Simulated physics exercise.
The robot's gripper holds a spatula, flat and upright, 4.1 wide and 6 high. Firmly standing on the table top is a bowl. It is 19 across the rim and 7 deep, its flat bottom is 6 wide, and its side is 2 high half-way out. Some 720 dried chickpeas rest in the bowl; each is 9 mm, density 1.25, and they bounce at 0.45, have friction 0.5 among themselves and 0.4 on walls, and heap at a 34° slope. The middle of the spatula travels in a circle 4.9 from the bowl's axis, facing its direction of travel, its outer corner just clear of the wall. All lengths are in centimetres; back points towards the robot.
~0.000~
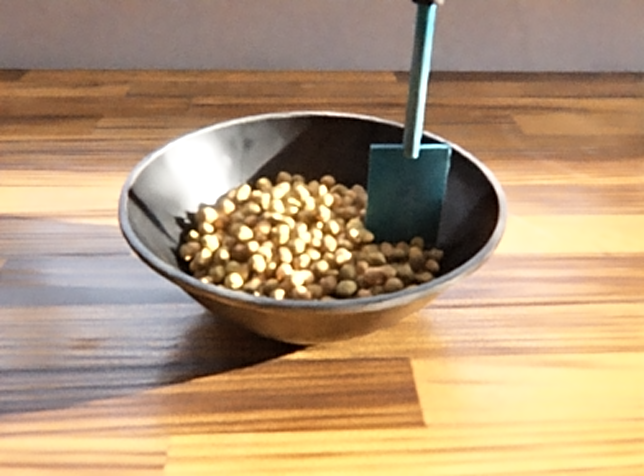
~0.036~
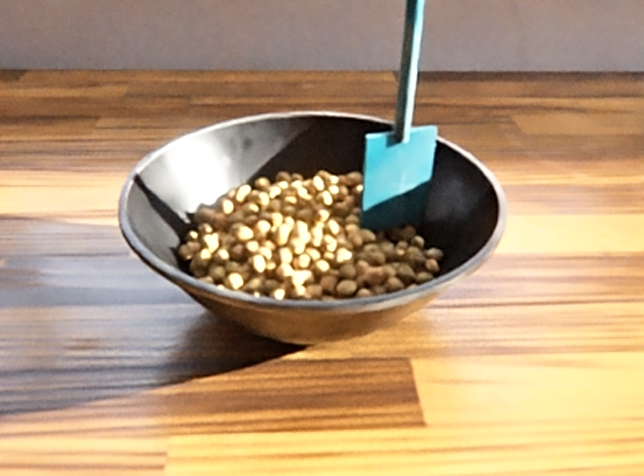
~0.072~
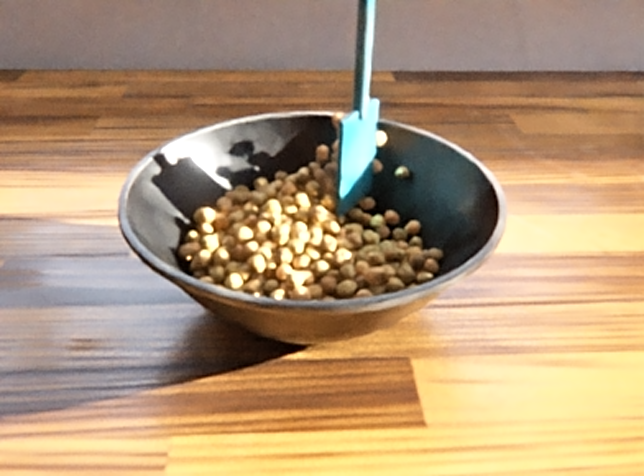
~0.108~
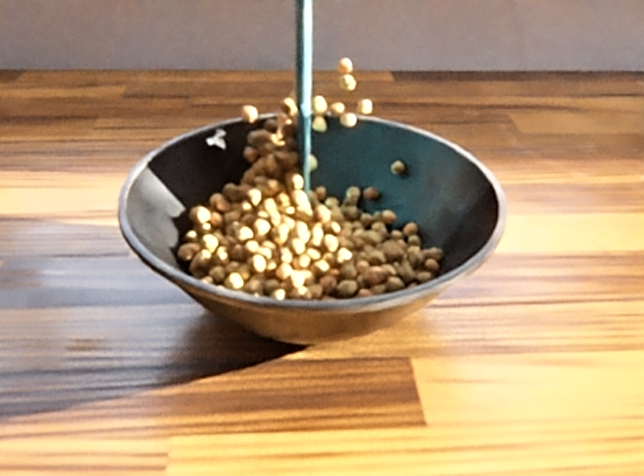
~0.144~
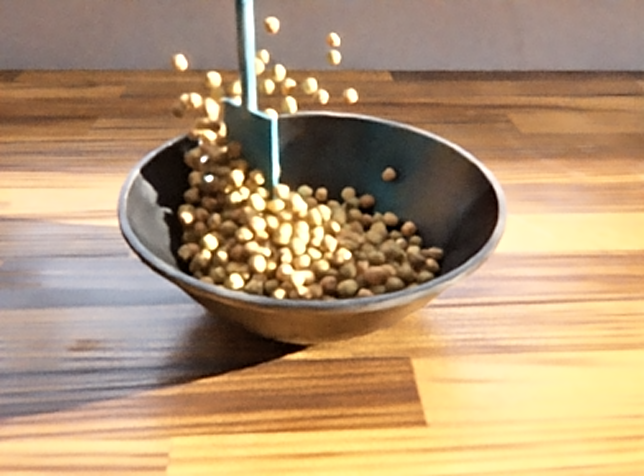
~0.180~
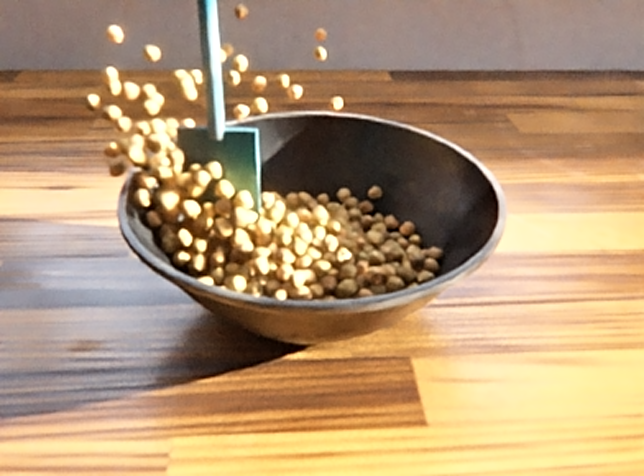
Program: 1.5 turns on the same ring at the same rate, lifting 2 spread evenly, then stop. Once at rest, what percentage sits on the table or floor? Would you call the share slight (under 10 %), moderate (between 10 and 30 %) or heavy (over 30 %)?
I would call it moderate.
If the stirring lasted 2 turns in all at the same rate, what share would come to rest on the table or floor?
20 %.
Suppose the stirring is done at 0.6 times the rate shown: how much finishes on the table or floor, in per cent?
Some 5 in a hundred.
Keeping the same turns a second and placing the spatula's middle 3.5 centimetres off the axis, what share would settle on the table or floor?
In that case some 20 per cent.
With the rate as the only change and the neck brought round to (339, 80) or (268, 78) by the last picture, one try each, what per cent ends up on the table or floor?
It comes to close to 0 per cent and close to 5 per cent.
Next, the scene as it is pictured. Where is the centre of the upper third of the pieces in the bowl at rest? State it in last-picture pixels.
Centre of top third: Approx. (319, 256).
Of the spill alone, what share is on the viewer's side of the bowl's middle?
My reading is roughly 70 per cent.
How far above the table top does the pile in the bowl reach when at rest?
The peak stands near 6.0 centimetres up.
After 0.31 s, 311° round, highest piece 11 above the table; 644 in the bowl, 29 on the table or floor, 52 in flight or on the tool.
After 0.44 s, 89° round, highest piece 9 above the table; 628 in the bowl, 86 on the table or floor, 11 in flight or on the tool.
After 0.70 s, 180° round, highest piece 6 above the table; 627 in the bowl, 98 on the table or floor.
After 1.40 s, 180° round, highest piece 6 above the table; 627 in the bowl, 98 on the table or floor.
At rest, 627 in the bowl, 98 on the table or floor. That is 14 % on the table or floor.
